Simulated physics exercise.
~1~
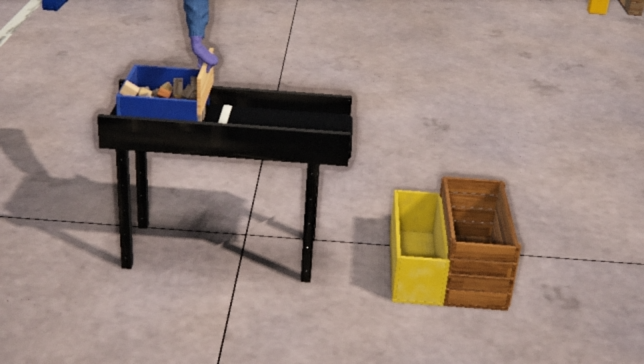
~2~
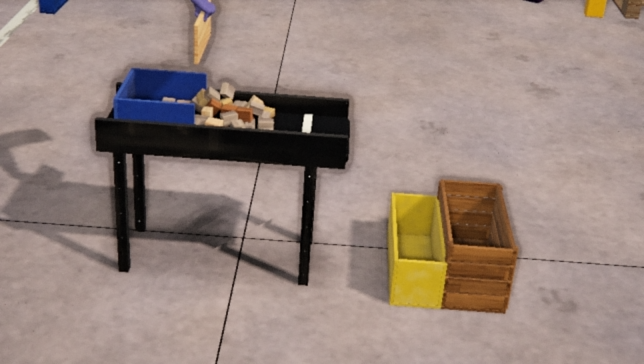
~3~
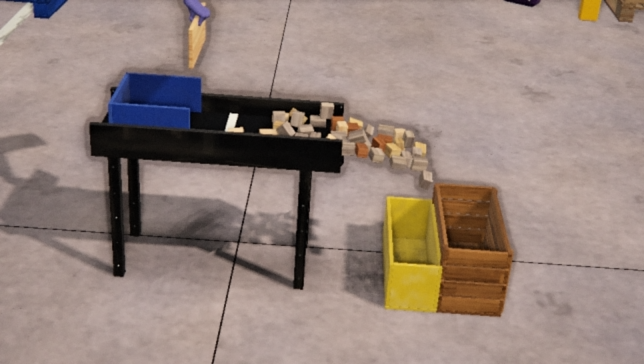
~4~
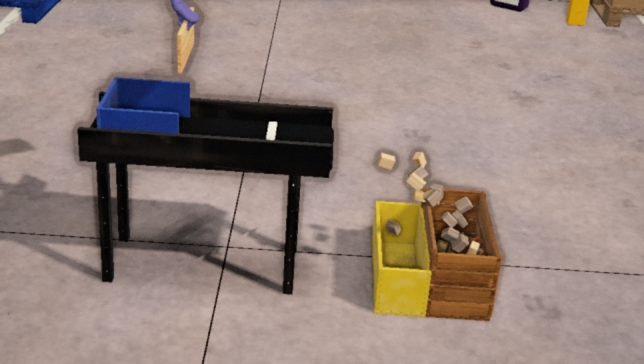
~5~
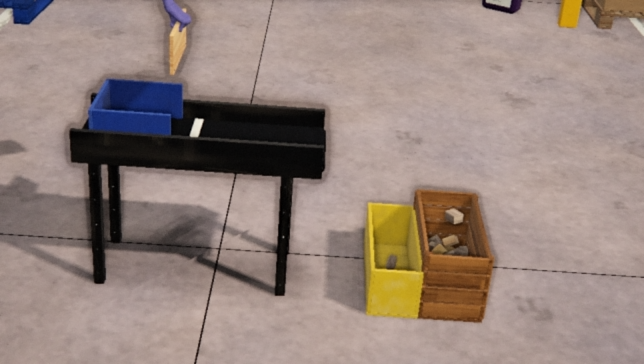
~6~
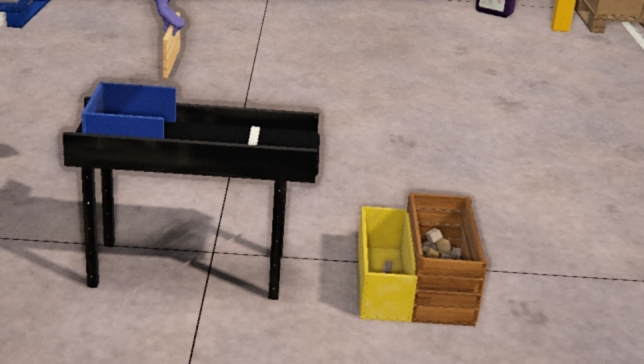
At first, a blue pen full of small wooden blocks sits at the left end of a black belt on legs, with a purple-and-blue arm holding a wooden gate at its open side. The arm lifts the gate, and the blocks spill out to the right along the belt. They stream off the far end in a loose cluster, tumbling through the air. Most drop into the brown wooden tub, while a stray lands in the yellow tote beside it. At the end, the pen and belt look empty, and the blocks lie still, nearly all in the tub.
